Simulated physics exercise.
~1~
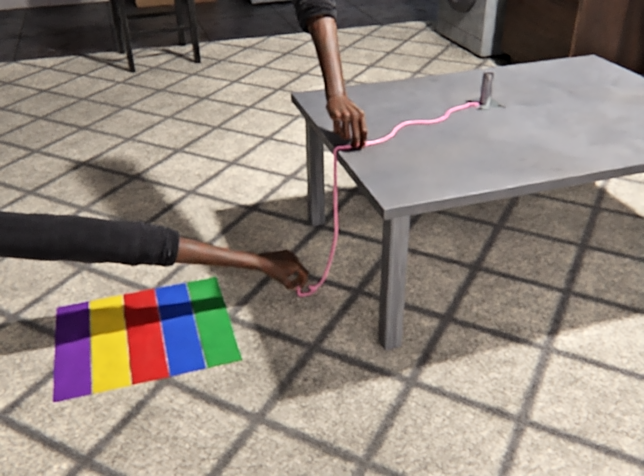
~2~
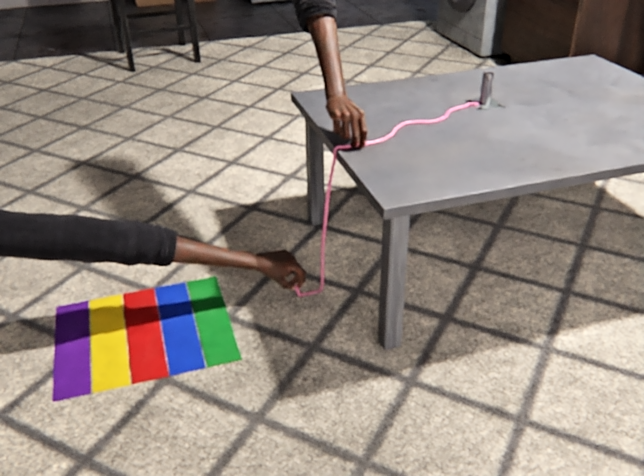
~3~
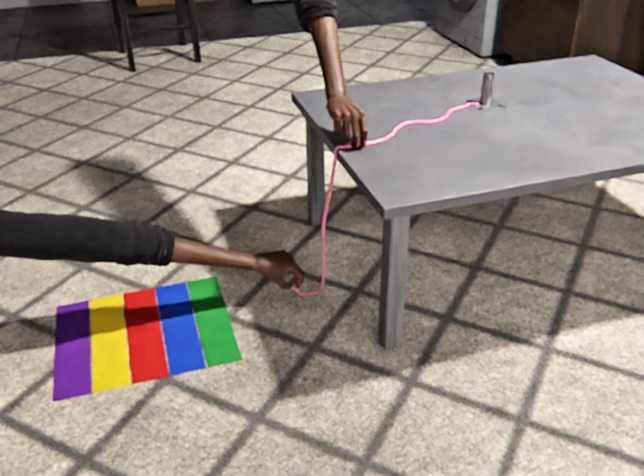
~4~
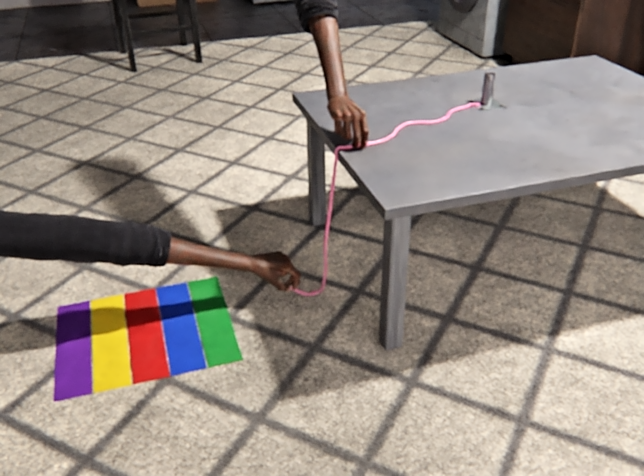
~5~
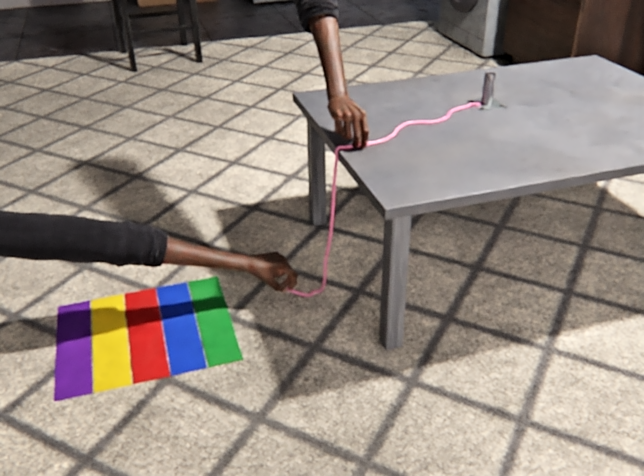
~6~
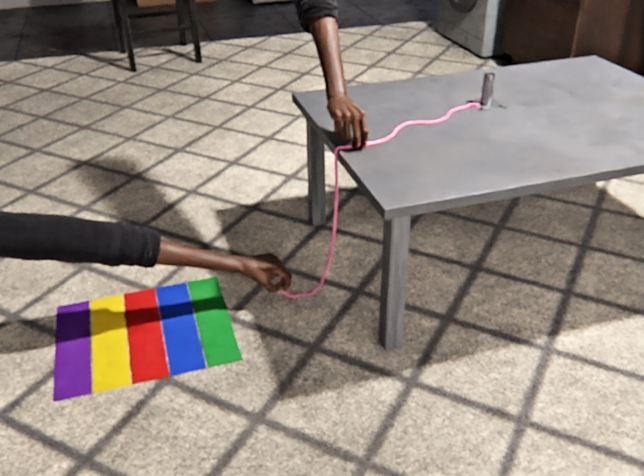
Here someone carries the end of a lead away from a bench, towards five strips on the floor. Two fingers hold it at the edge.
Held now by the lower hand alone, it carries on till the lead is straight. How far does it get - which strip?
Blue.
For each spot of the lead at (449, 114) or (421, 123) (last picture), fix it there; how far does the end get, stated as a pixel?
In order of the tries, it's near (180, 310) and near (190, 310).
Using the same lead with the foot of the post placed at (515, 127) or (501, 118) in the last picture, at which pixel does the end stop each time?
Approx. (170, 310); approx. (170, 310).
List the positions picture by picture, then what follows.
The first picture shows end (298, 286); green (221, 347); blue (185, 355); red (149, 363); yellow (111, 371); purple (73, 379).
The second picture shows end (296, 286); lead through (456, 109) (415, 122) (380, 141) (333, 169) (325, 228) (323, 278).
The third picture shows end (294, 287).
The fourth picture shows end (291, 288); lead through (458, 109) (416, 123) (382, 141) (335, 170) (327, 229) (325, 278).
The fifth picture shows end (288, 288).
The sixth picture shows end (281, 290); lead through (457, 109) (416, 123) (381, 141) (336, 170) (334, 228) (323, 278).
Early on, end near (232, 299); short of the strips.
Midway, end near (198, 306); over green.
At the end of the slack, end near (179, 310); over blue. It gets as far as the blue strip.
